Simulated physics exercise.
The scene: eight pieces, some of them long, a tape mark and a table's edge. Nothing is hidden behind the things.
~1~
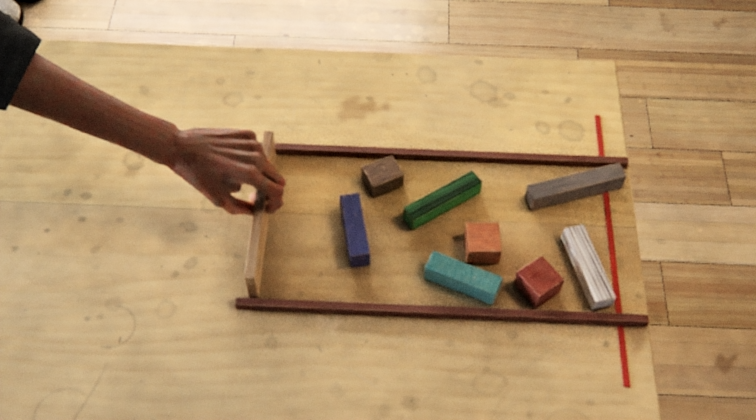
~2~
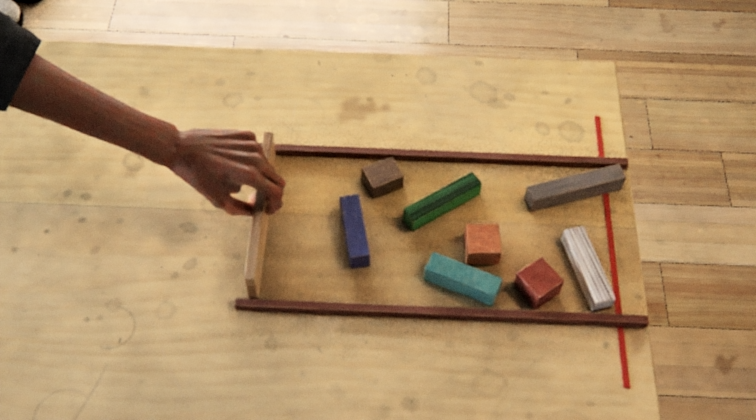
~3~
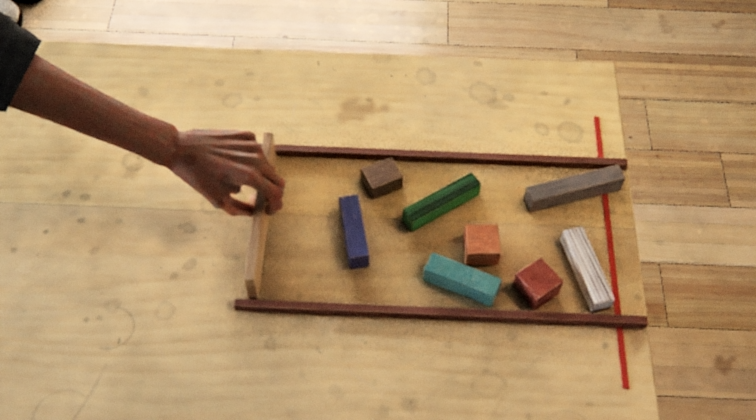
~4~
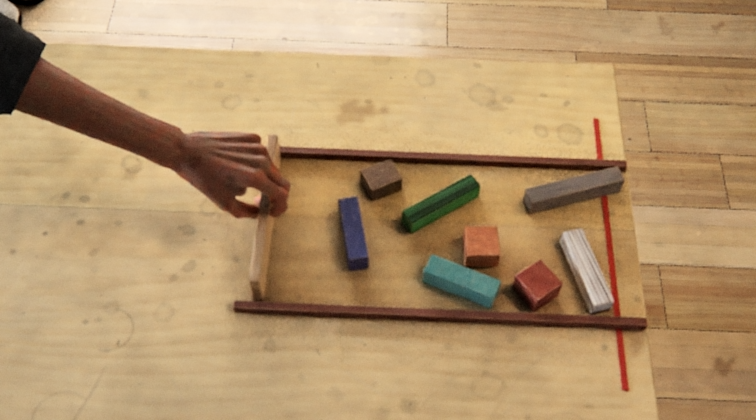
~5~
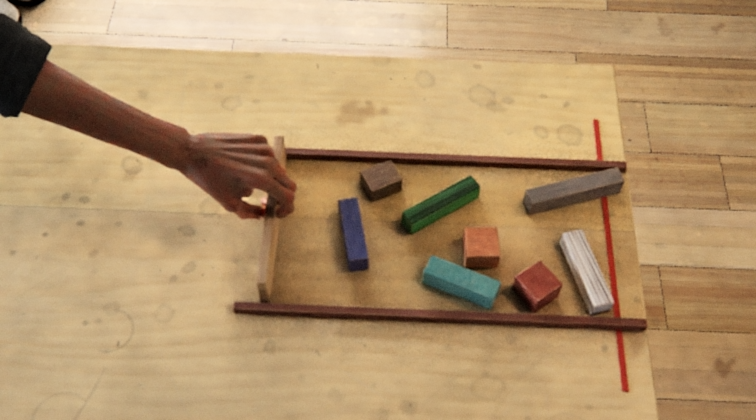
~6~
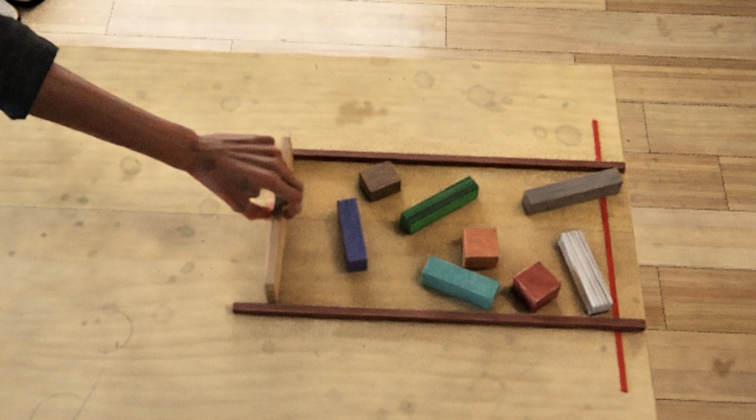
The clip opens on a hand holding a small wooden board upright between two dark rails on a table, with eight coloured blocks and bars scattered to its right and a red line beyond. The board stays nearly still at first, then the hand slides it slightly right, without touching the pieces.
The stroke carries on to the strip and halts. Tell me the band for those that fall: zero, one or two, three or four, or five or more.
In the end the number that fall off is five or more.
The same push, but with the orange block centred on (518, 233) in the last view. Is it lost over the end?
It is lost.
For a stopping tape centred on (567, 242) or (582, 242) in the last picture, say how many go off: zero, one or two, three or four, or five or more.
In that order: One or two; three to four.
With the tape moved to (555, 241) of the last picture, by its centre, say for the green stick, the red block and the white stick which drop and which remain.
The green stick stays on, the red block survives, the white stick tumbles off.
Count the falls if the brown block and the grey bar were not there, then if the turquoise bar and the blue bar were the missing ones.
It would be 4 and 3.
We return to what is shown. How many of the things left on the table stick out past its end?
1 of them.
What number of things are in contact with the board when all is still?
It touches 2.
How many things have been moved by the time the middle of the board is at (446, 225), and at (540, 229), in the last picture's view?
First 6, then 8.
Soon after, none off yet; white stick at rest near (585, 272); grey bar at rest near (572, 192); red block at rest near (536, 287).
Then, none off yet; white stick moved a little near (617, 269); grey bar moved a little near (597, 201); red block moved about its own width near (585, 274).
At rest, the number that fall off is five or more; fallen, green stick, turquoise bar, orange block, red block, grey bar and white stick.
